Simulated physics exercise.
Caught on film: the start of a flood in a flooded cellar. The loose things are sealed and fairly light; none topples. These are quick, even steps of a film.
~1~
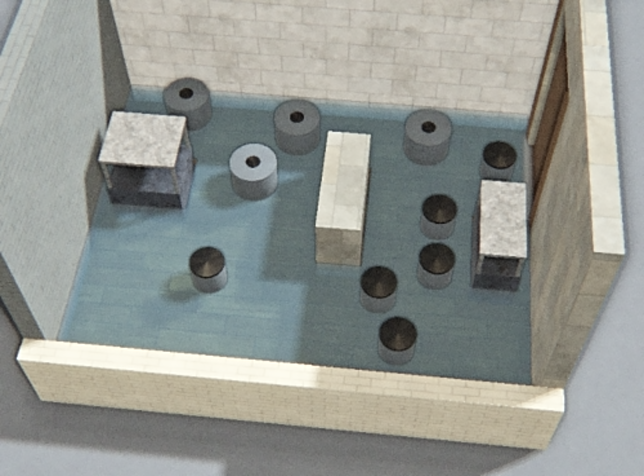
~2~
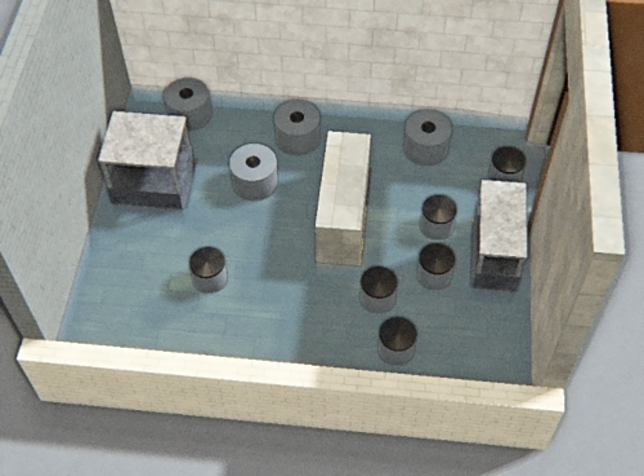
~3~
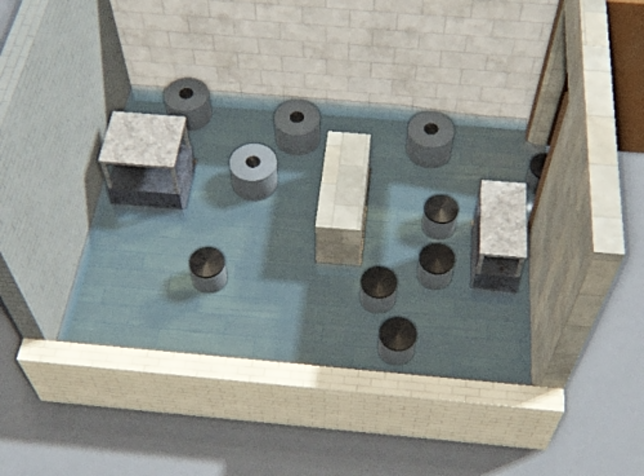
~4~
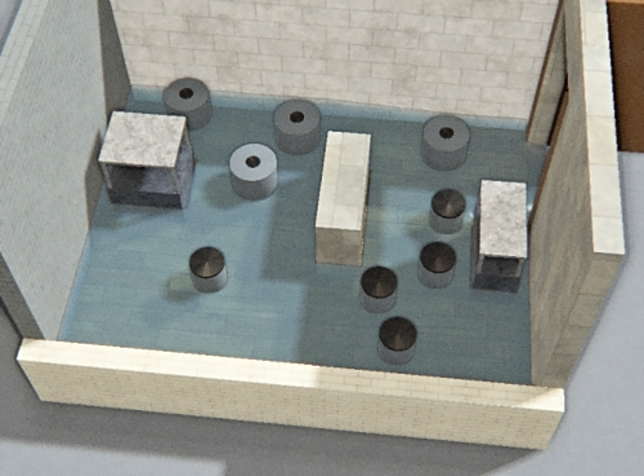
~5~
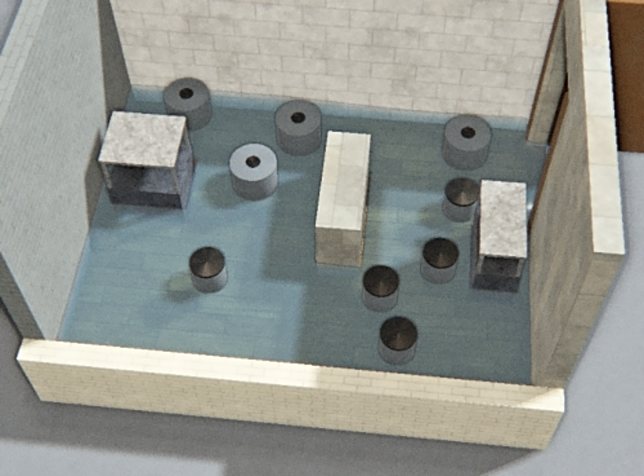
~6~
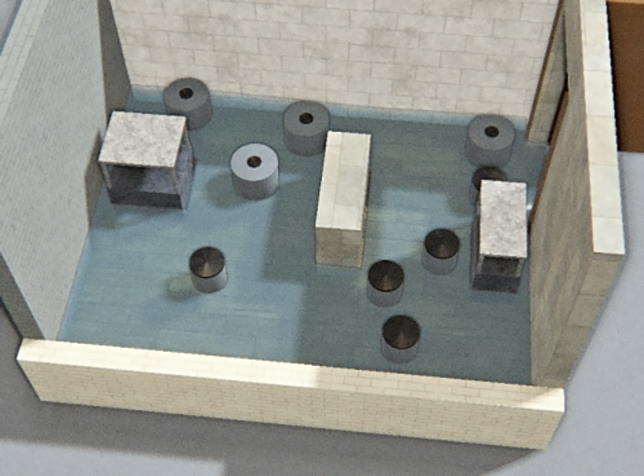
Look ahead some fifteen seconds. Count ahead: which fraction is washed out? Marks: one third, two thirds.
Share: At least two thirds.
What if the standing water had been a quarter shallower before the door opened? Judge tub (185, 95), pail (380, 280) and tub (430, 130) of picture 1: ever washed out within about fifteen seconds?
One after the other: Left behind, carried outside, carried outside.
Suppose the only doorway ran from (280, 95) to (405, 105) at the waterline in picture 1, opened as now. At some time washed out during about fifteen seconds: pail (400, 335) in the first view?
Answer: Left behind.
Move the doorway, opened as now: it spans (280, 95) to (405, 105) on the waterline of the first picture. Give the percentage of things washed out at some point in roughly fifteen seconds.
Near 90 in a hundred.
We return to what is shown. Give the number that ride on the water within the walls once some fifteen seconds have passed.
2 of them.
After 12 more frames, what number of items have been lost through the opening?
That makes 5.
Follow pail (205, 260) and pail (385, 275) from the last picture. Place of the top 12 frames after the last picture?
At about (263, 273) and (432, 155).
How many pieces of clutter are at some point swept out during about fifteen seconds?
That makes 8.
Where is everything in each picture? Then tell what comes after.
In the first picture, a pail at (440, 208) floats; a tub at (428, 128) floats; 0 of 10 have shifted.
In the second picture, a pail at (440, 208), afloat; a tub at (428, 128), afloat; 1 of 10 have shifted.
In the third picture, a pail at (441, 208) floats; a tub at (431, 129), afloat; 1 of 10 have shifted.
In the fourth picture, a pail at (449, 203), afloat, close to its start; a tub at (447, 133) floats, close to its start; 3 of 10 have shifted.
In the fifth picture, a pail at (462, 191), afloat, a stride from its start; a tub at (468, 133) floats, a stride from its start; 4 of 10 have shifted.
In the sixth picture, a pail at (490, 180), afloat, a stride from its start; a tub at (492, 132), afloat, a stride from its start; 6 of 10 have shifted.
A moment on, 3 of 10 are out; 7 afloat.
Next, 5 of 10 are out; 5 afloat.
Later, 7 of 10 are out; 3 afloat.
In the end, 8 of 10 are out; 2 afloat.
